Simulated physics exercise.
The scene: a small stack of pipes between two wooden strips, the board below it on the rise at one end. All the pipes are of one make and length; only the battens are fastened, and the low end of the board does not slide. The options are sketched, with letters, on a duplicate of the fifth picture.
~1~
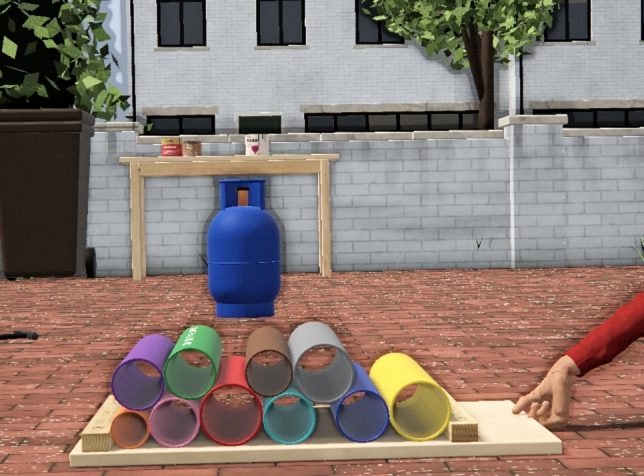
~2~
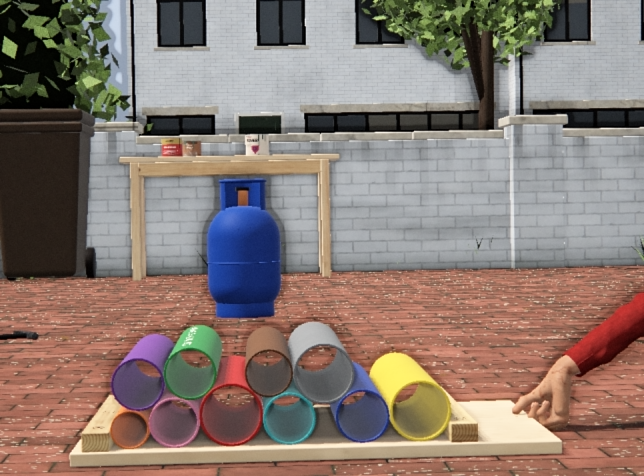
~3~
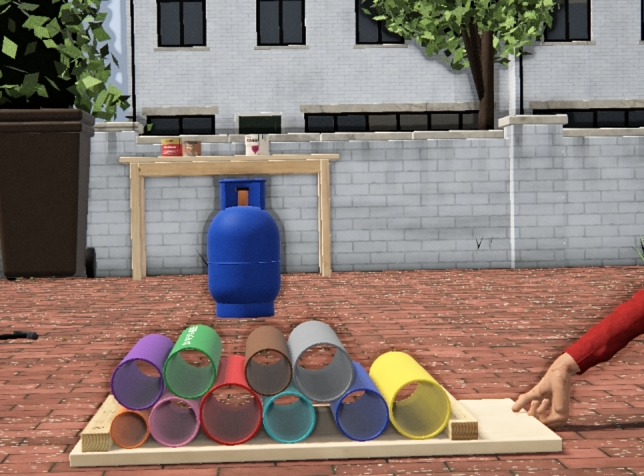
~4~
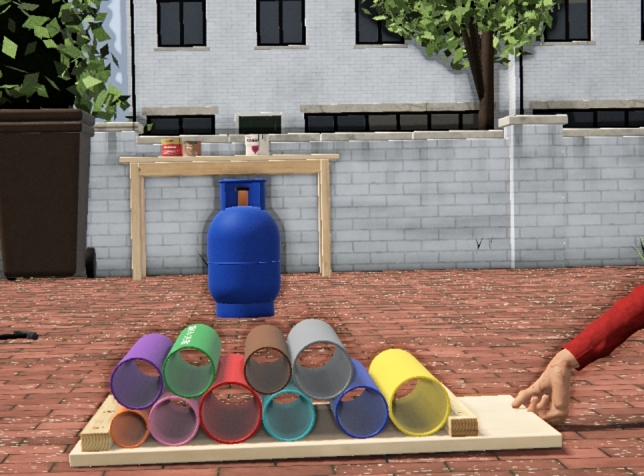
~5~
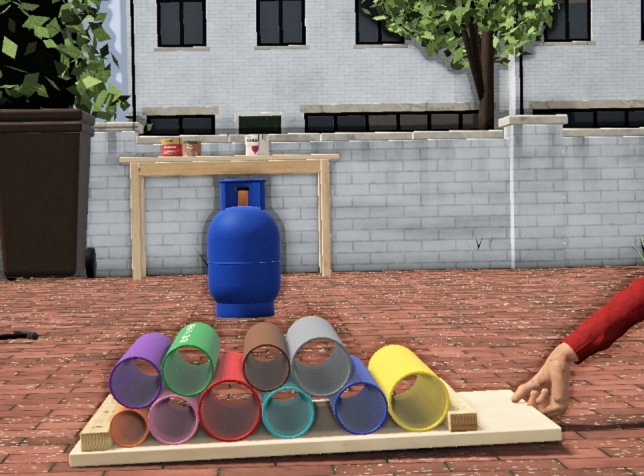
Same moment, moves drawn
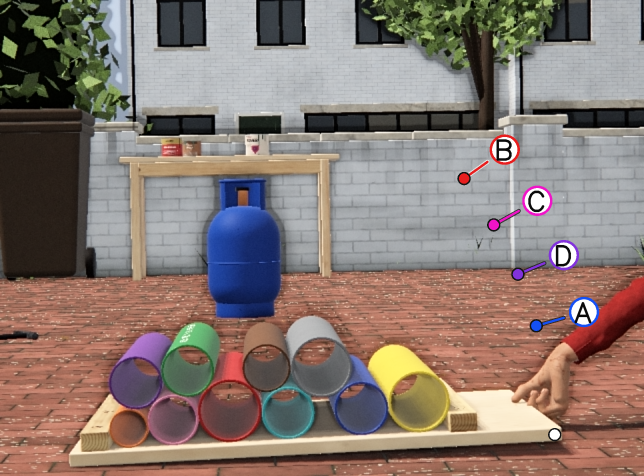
Colourful pipes stacked on a wooden board barely shifting as a hand at the right slowly lifts its end slightly.
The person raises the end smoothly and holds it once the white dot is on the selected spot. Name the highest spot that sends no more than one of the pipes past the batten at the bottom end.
It can be raised to A.
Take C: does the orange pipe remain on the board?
The orange pipe: Yes.
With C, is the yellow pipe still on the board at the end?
The yellow pipe: Yes.
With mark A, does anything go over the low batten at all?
Yes, at A.
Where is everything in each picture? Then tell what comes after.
In the first picture, red pipe (231, 415); turquoise pipe (289, 419); blue pipe (363, 416).
In the second picture, blue pipe (363, 416); yellow pipe (420, 410).
In the third picture, board (312, 421); blue pipe (362, 415); yellow pipe (420, 409); orange pipe (130, 429).
In the fourth picture, board (312, 419); orange pipe (129, 429); pink pipe (174, 422).
In the fifth picture, board (311, 416); orange pipe (129, 428); pink pipe (173, 420).
On the marked copy, A at (536, 326); B at (464, 179); C at (494, 225); D at (518, 274); the white dot at (555, 435).
With A. Early on, board at 12°.
Further on, board at 15°.
At the end, board at 15°, one over the low batten (purple).
As for the rest, B four over the low batten (purple, grey, green, brown); C four over the low batten (purple, grey, green, brown); D two over the low batten (purple, green).
